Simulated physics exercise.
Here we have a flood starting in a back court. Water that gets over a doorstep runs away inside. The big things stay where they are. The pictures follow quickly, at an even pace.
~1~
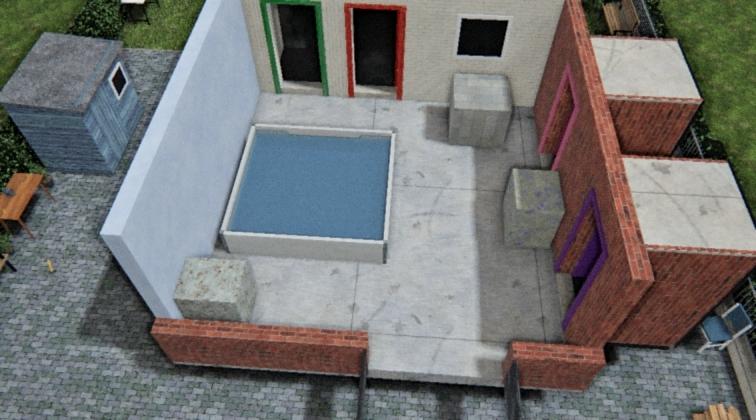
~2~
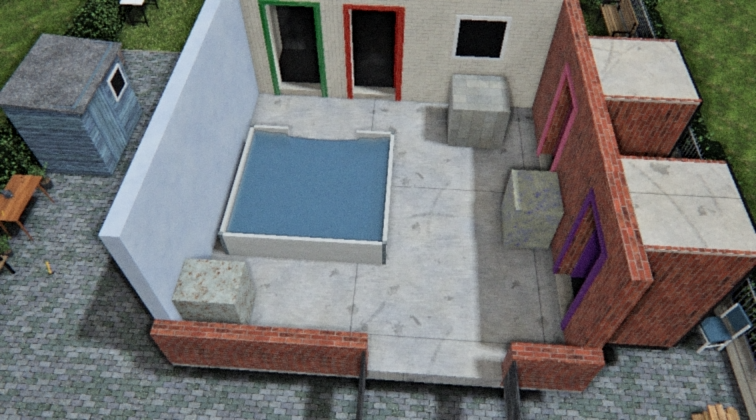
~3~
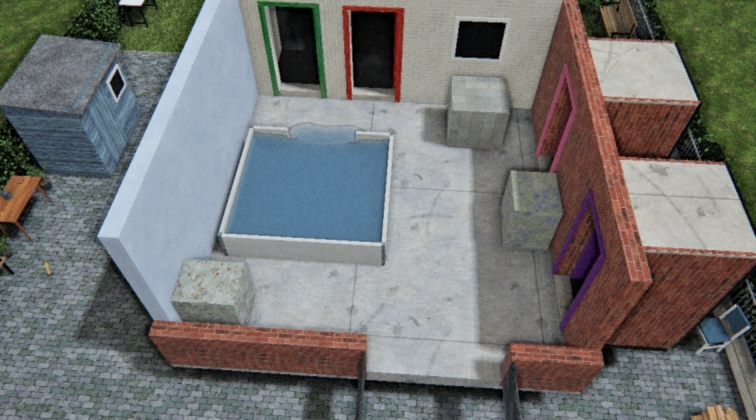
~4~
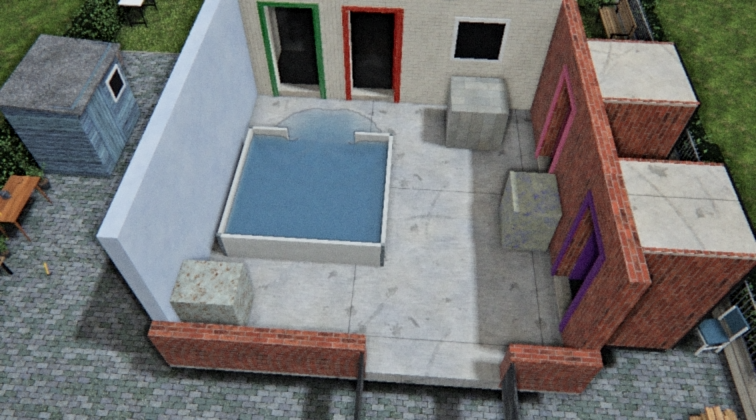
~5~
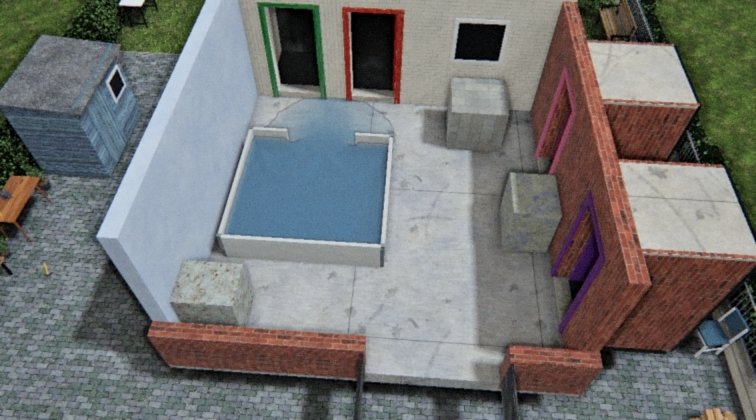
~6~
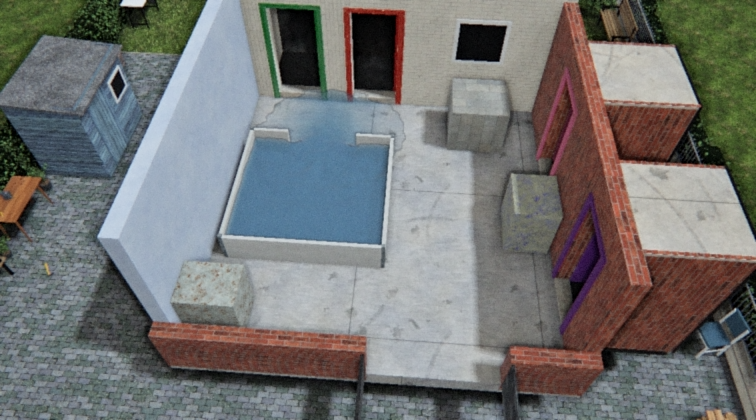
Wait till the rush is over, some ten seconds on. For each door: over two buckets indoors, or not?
In the end: The red door lets in a lot; the green door lets in a lot; the purple door admits no more than that; the pink door admits no more than that.
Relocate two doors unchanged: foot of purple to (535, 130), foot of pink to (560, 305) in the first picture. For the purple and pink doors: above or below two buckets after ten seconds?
My reading: The purple one floods, the pink one keeps below it.
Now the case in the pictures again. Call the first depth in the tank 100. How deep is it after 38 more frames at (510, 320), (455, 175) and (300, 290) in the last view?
In turn 4, 6 and 4 in a hundred.
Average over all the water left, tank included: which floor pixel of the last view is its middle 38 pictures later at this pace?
Around (348, 183).
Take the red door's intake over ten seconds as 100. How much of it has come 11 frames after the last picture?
About 35 per cent.
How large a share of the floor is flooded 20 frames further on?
About 45 per cent.
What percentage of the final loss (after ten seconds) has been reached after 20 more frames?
About 35 per cent.
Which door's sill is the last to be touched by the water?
That is the one in purple.
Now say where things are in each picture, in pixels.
In the first frame, still water in the open tank at (314, 182).
In the second frame, water pours out on the open tank's far side and has run to a hidden place.
In the third frame, water pours out on the open tank's far side and has run to a hidden place.
In the fourth frame, the front is at (349, 113), out from the gap on the open tank's far side.
In the fifth frame, the front is at (359, 102), out from the gap on the open tank's far side.
In the sixth frame, water pours out on the open tank's far side and has run to (383, 105).
A moment on, water covers 15 % of the floor; the red door under two buckets in, the green door under two buckets in, the purple door not reached, the pink door not reached.
Next, water covers 25 % of the floor; the red door over two buckets in, the green door over two buckets in, the purple door not reached, the pink door not reached.
Then, water covers 45 % of the floor; the red door far over two buckets in, the green door far over two buckets in, the purple door not reached, the pink door wet at the sill, nothing in.
Later, water covers 85 % of the floor; the red door far over two buckets in, the green door far over two buckets in, the purple door wet at the sill, nothing in, the pink door wet at the sill, nothing in.
In the end, water covers 90 % of the floor; the red door far over two buckets in, the green door far over two buckets in, the purple door under two buckets in, the pink door wet at the sill, nothing in.
